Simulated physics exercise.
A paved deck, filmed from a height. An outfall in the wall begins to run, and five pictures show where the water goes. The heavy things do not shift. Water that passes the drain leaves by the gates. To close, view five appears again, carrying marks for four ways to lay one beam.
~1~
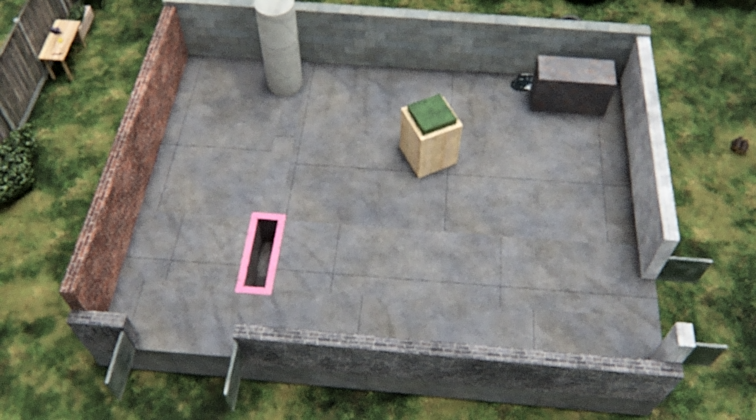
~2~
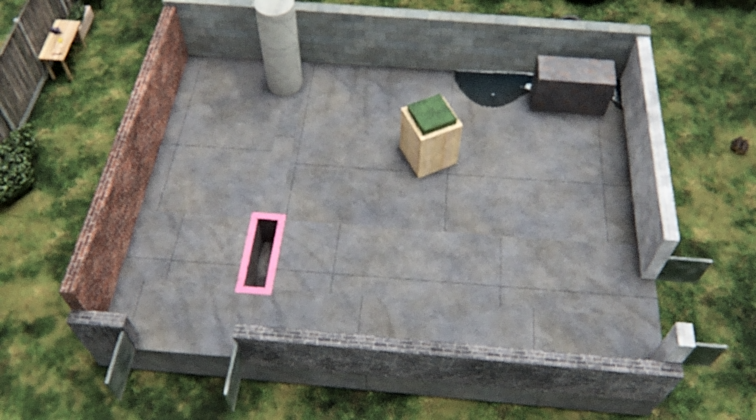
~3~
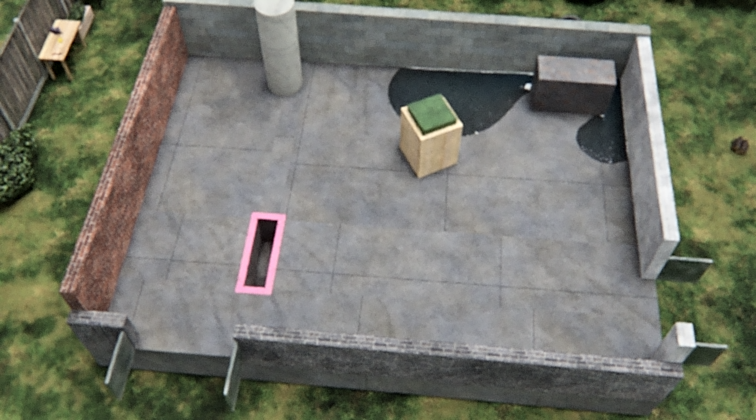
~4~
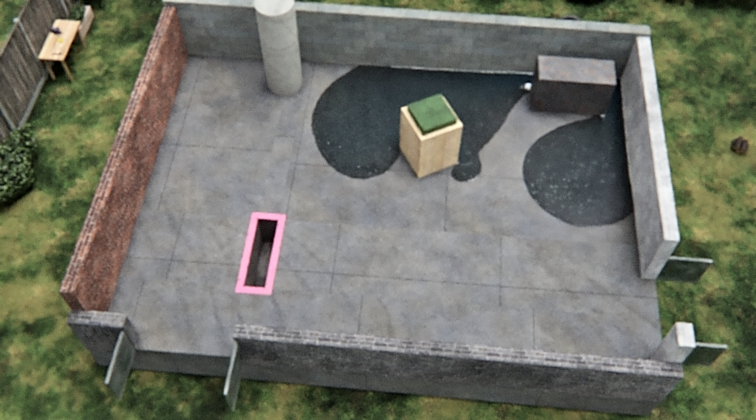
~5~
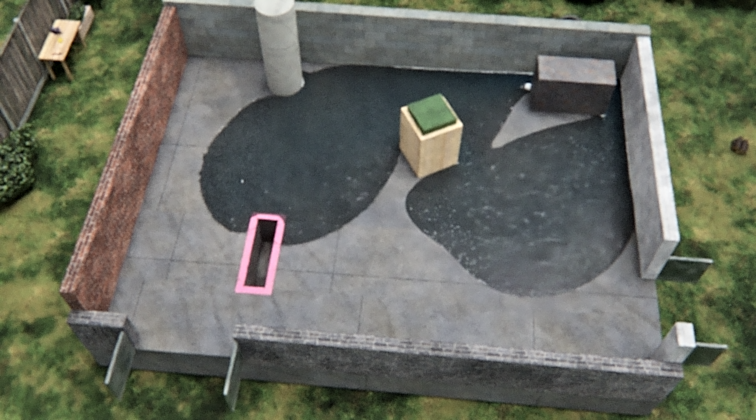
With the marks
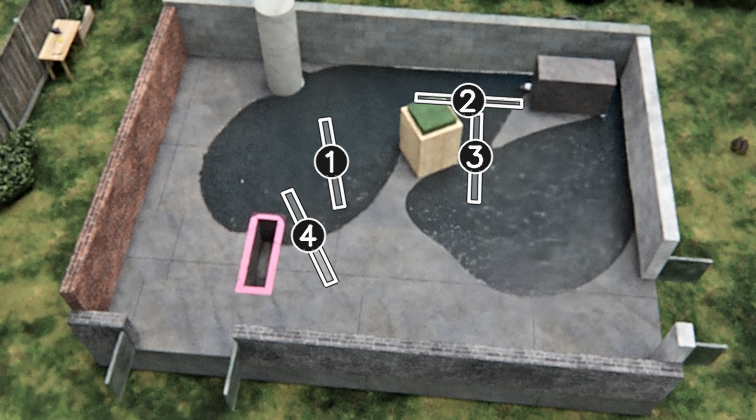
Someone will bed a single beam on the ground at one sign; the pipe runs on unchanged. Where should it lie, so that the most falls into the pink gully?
I would pick place 3.
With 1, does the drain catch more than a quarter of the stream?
No, it does not.
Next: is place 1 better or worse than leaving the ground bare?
Worse.
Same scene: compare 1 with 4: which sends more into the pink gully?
Here it is place 1.
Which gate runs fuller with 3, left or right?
The left gate.
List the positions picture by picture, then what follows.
Outfall partly hidden; pink gully at (261, 252); open gate at (191, 341); open gate at (646, 316); water covers 1 % of the ground and shows as far out as (522, 85); pink gully still dry.
Water covers 3 % of the ground and shows as far out as (468, 95); pink gully still dry.
Water covers 10 % of the ground and shows as far out as (394, 91); pink gully still dry.
Water covers 23 % of the ground and shows as far out as (329, 157); pink gully still dry.
Water covers 46 % of the ground and shows as far out as (210, 197); pink gully taking water.
On the marked copy, 1 from (324, 119) to (339, 207); 2 from (416, 97) to (521, 103); 3 from (474, 202) to (476, 113); 4 from (287, 191) to (331, 283).
For place 1, about 14 % of the stream runs into the pink gully, about 84 % out by the gates.
For place 2, about 10 % of the stream runs into the pink gully, about 90 % out by the gates.
For place 3, about 18 % of the stream runs into the pink gully, about 81 % out by the gates.
For place 4, about 7 % of the stream runs into the pink gully, about 91 % out by the gates.
